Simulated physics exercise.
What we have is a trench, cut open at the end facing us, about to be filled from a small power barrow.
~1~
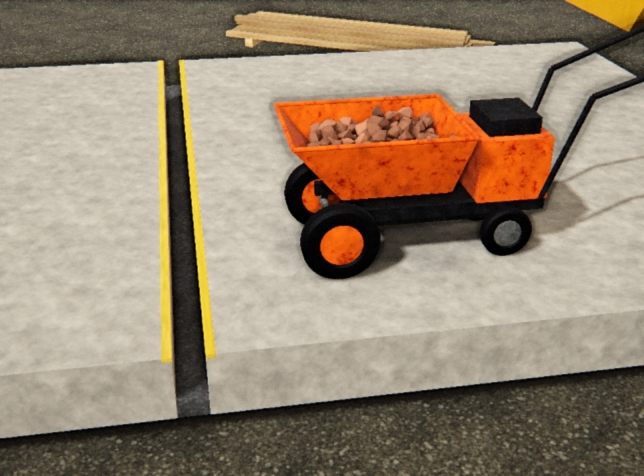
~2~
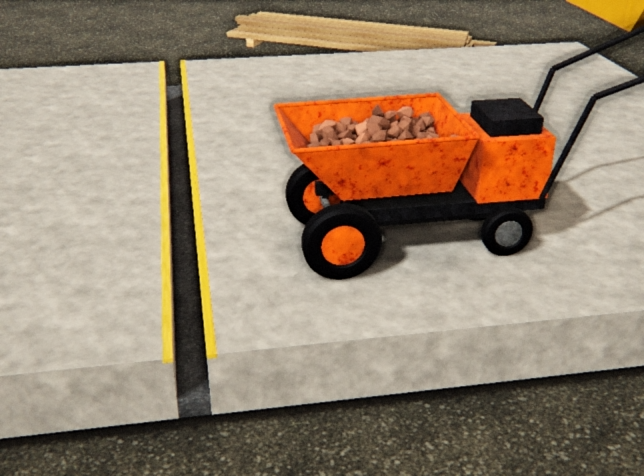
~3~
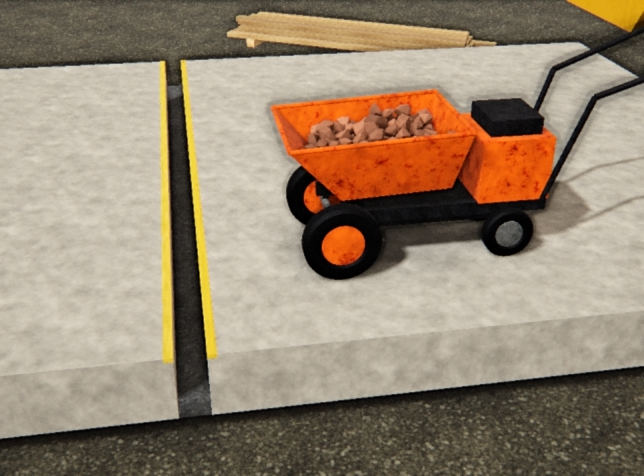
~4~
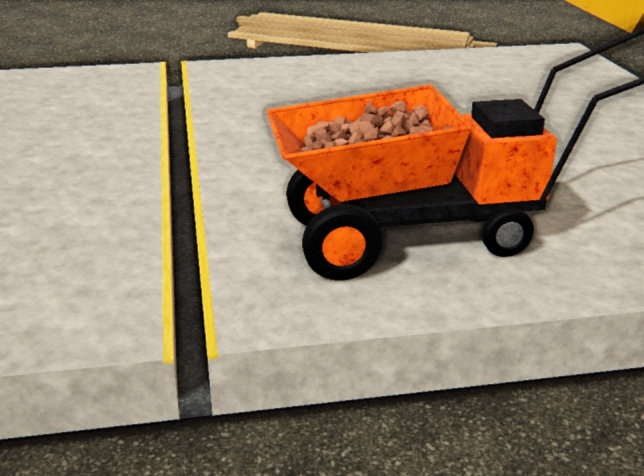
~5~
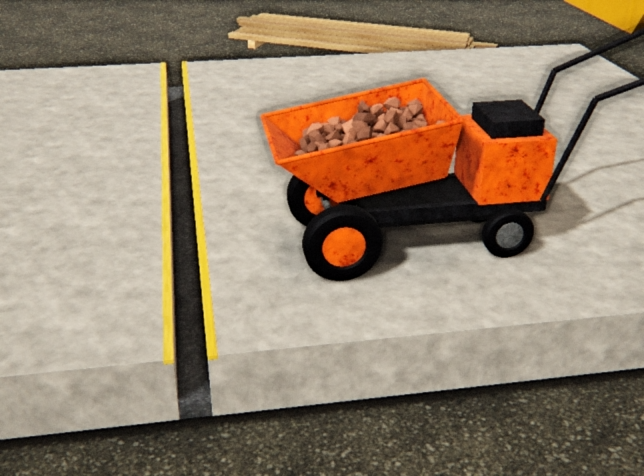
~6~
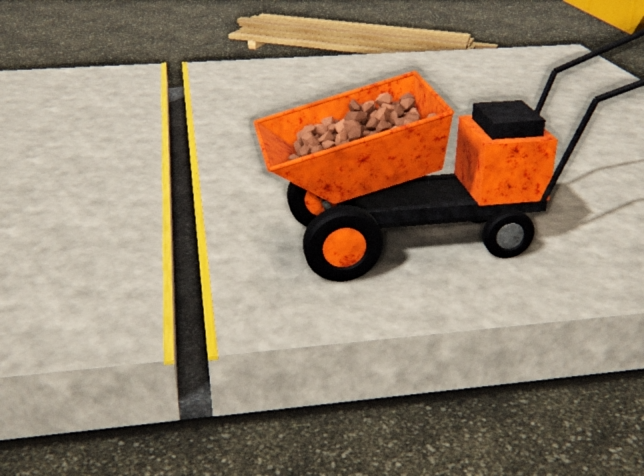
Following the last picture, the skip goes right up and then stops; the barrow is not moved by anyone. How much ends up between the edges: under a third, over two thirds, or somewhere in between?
I predict a trench share from a third through two thirds.
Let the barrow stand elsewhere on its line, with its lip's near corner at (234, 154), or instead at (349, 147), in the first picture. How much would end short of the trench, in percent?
First place: Around 0 per cent. Second place: Around 40 per cent.
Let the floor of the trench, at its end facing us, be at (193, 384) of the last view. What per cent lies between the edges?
Around 40 percent.
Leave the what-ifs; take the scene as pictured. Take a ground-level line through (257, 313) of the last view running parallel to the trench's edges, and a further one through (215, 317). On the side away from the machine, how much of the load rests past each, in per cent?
About 70 percent, then about 60 percent.
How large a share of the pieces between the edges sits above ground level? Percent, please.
Roughly 20 percent of them.
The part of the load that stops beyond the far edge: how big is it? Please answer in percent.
Estimate: Around 10 per cent.
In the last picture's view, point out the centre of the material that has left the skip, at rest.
Close to (185, 268) in the last view.
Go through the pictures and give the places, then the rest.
Lip of the skip at (294, 150), level; top of the load at (395, 133), lumps of rubble; first edge of the trench at (207, 314); far edge at (166, 318), the trench under half as wide as the skip, and about as deep as wide, in the first picture.
Lip of the skip at (293, 151), level; top of the load at (396, 133), in the second picture.
Lip of the skip at (290, 153), tipped barely; top of the load at (393, 131), in the third picture.
Lip of the skip at (285, 157), tipped a little; top of the load at (401, 137), in the fourth picture.
Lip of the skip at (278, 163), tipped a little; top of the load at (395, 134), in the fifth picture.
Lip of the skip at (270, 170), tipped clearly; top of the load at (393, 120); first edge of the trench at (209, 316); far edge at (168, 320), in the sixth picture.
Soon, skip tipped steeply; all in the skip.
A while on, skip tipped right over; about two thirds in the skip; a small part short of the trench; about a quarter in or heaped over the trench; a stray few beyond it; a stray few falling.
Towards the end, skip tipped right over; about a third in the skip; a small part short of the trench; about half in or heaped over the trench; a small part beyond it.
Finally, skip tipped right over; about a third in the skip; a small part short of the trench; about half in or heaped over the trench; a small part beyond it.
